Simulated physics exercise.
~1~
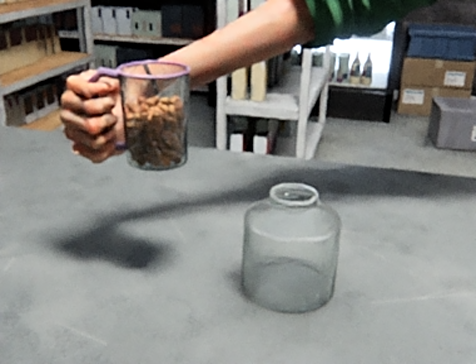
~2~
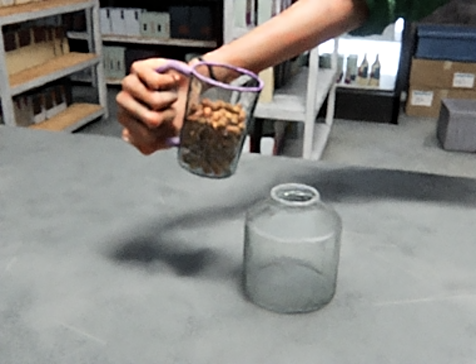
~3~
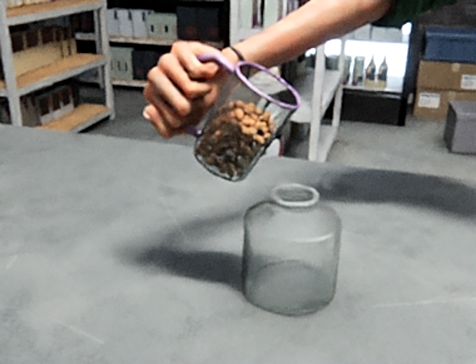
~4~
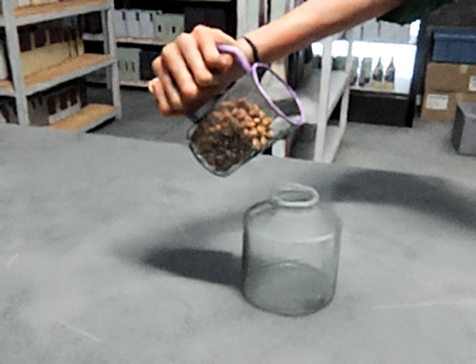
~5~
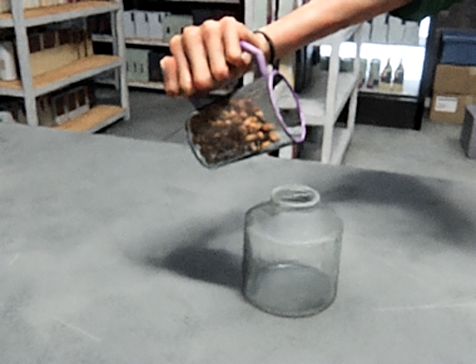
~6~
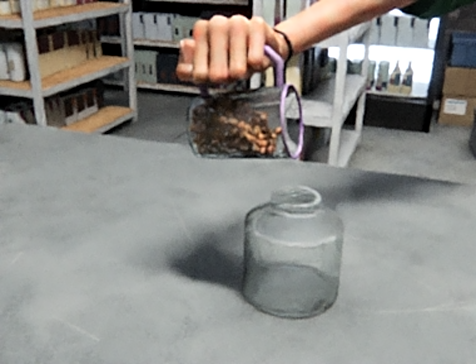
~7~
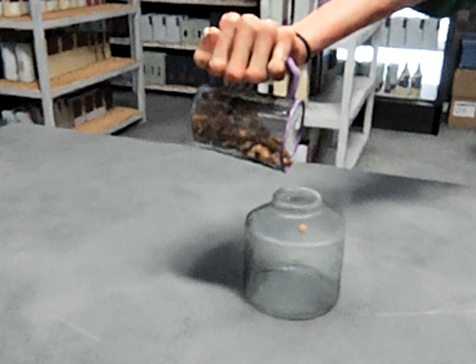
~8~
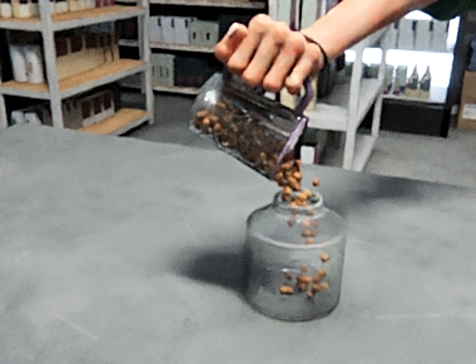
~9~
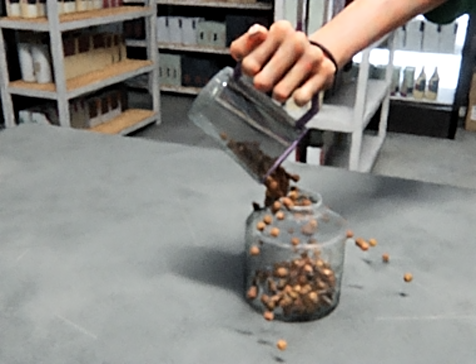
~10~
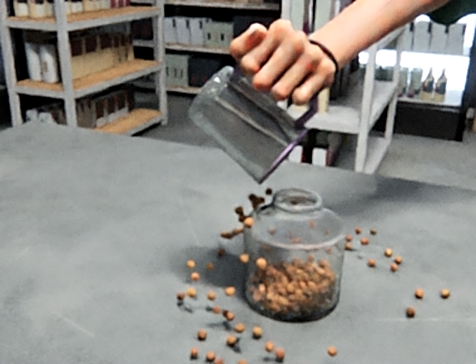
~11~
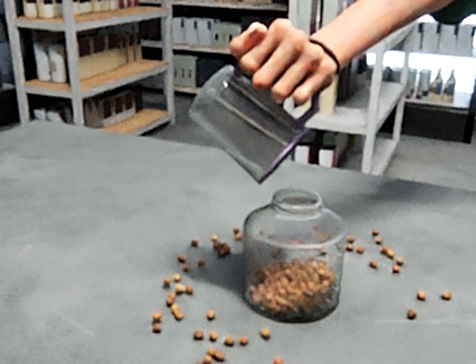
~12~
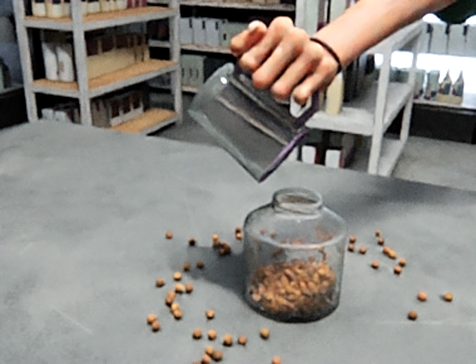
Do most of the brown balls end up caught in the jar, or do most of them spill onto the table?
Most of them end up in the jar. A smaller part lies scattered on the table around it, and hardly any are left in the cup.
